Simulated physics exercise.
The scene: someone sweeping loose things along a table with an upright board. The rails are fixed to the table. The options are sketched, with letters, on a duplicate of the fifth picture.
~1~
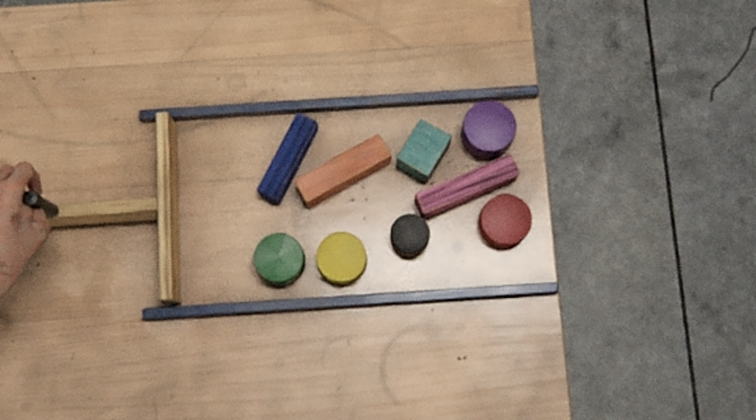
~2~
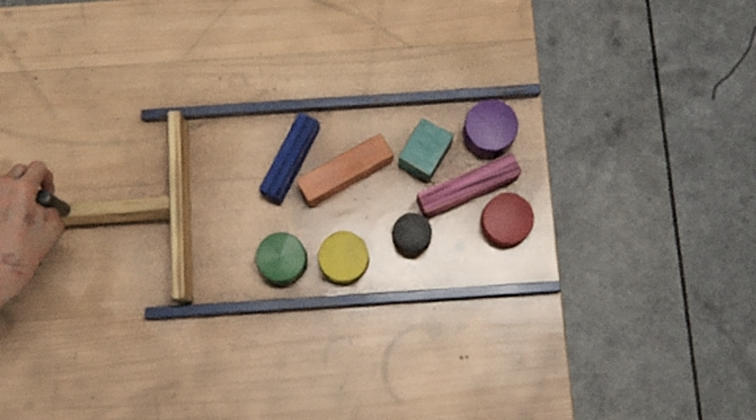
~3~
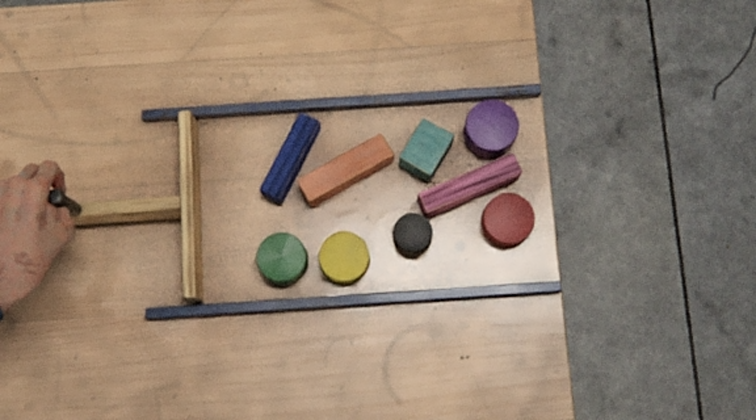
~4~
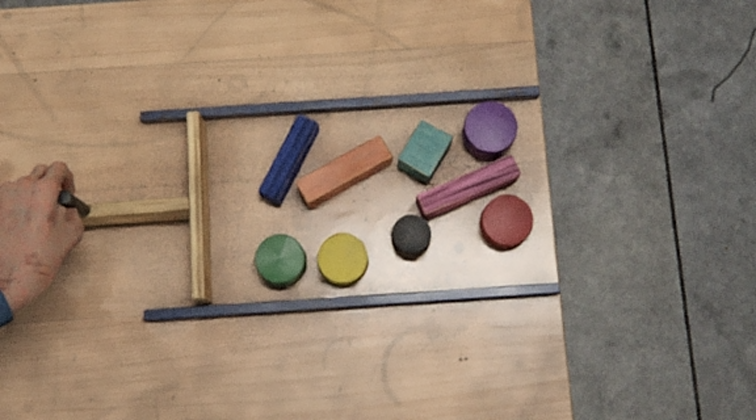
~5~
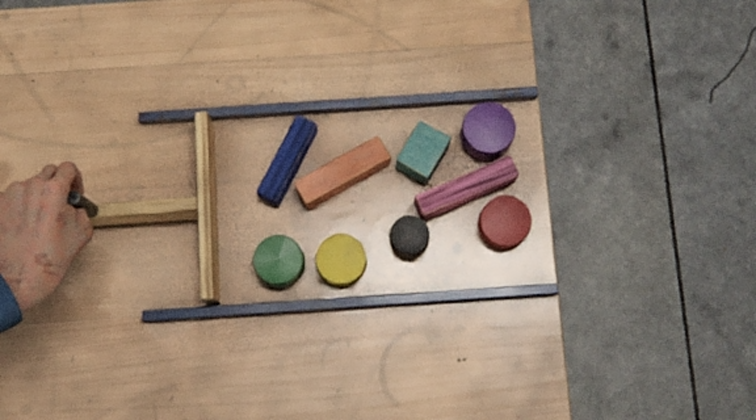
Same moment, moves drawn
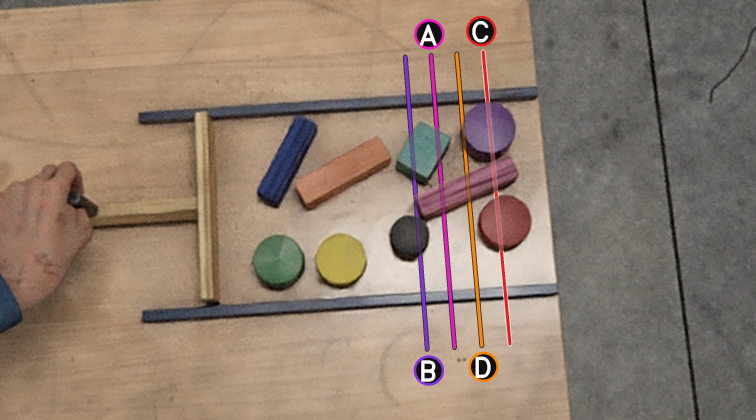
In the video, a hand holding the handle of an upright wooden board slides it a short way right between two dark rails on a table, while the colorful blocks and discs ahead of it stay in place, untouched.
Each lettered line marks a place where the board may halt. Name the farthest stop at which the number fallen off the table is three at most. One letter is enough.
As far as mark D.
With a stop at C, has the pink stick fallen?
By then, yes.
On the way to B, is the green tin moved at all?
Yes.
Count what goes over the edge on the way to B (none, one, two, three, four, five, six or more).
The count is none.
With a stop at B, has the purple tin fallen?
No.
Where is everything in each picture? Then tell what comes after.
In the first picture, orange bar (343, 171); black tin (409, 235); pink stick (466, 187).
In the second picture, board (176, 203); green tin (282, 259).
In the third picture, board (187, 202); blue stick (291, 159).
In the fourth picture, board (196, 203); yellow tin (343, 260).
In the fifth picture, board (204, 203); orange bar (343, 173); black tin (409, 237); pink stick (466, 189).
On the marked copy, A at (442, 197); B at (416, 199); C at (496, 194); D at (469, 195).
Taking D. A third of the way, board (299, 197); black tin (420, 237); yellow tin (385, 265).
Two thirds of the way, board (393, 191); purple tin (507, 131); red tin (515, 221).
When it is over, board (467, 186); pink stick over the edge; purple tin over the edge; three fallen.
As for the rest, A is within the limit but short; B is within the limit but short; C drops six.
